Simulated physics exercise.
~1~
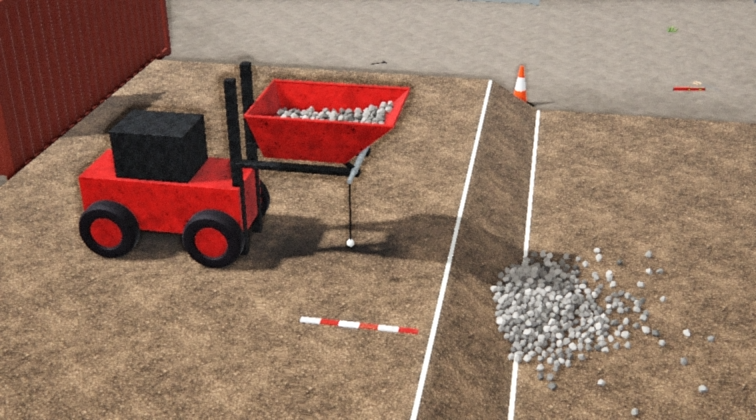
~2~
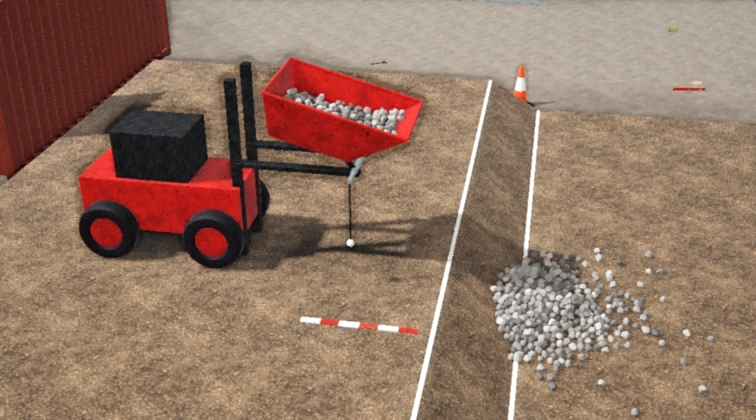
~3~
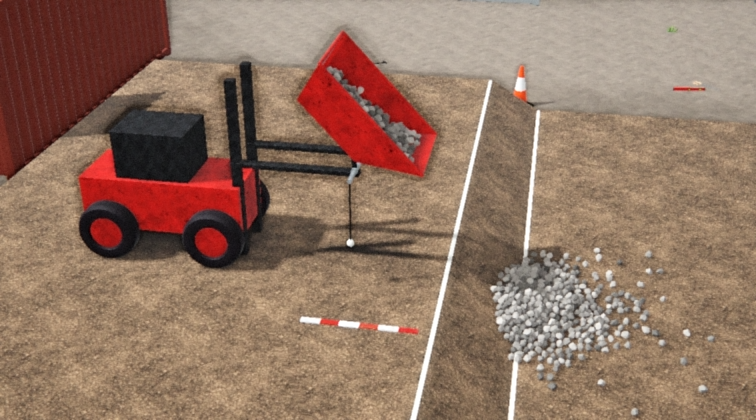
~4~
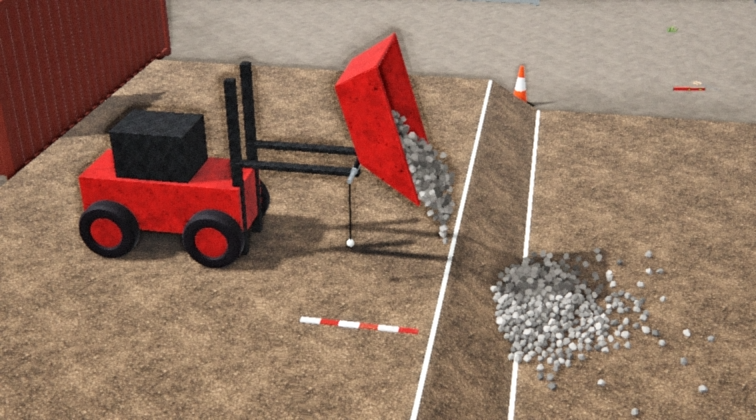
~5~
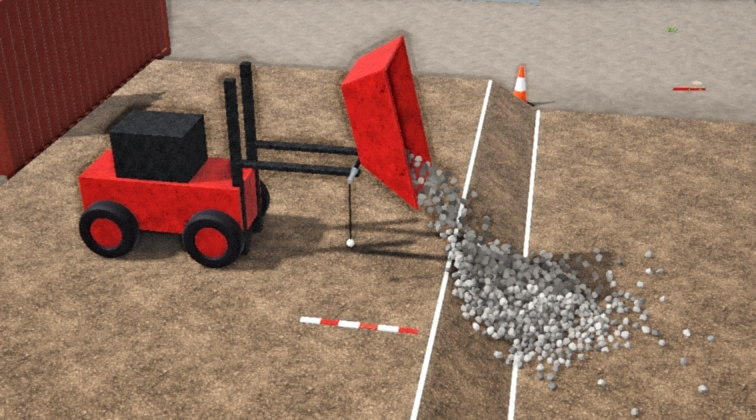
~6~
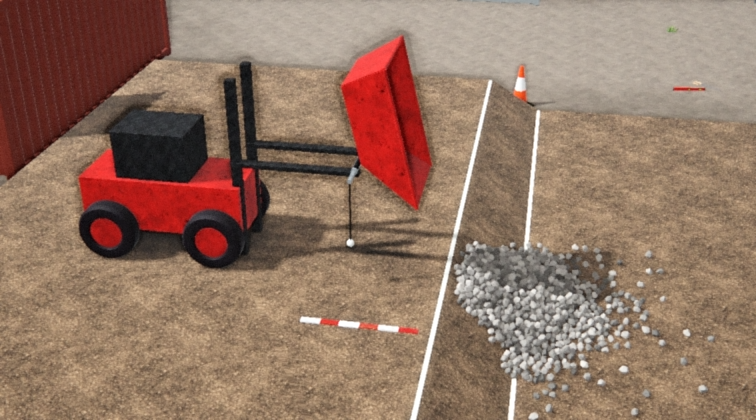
A red forklift with a black cab block stands at the left of a brown dirt yard, seen from the side and slightly above, holding a red skip of grey stones. Two white lines mark a slope at centre right, with an orange cone behind and a loose stone pile near its foot. The skip tips slowly to the right, its stones staying inside at first. As it steepens, they slide over the lip and pour down onto the slope. The skip stays steeply tilted and empty, while the stones settle into one larger heap spread across the slope and its foot.
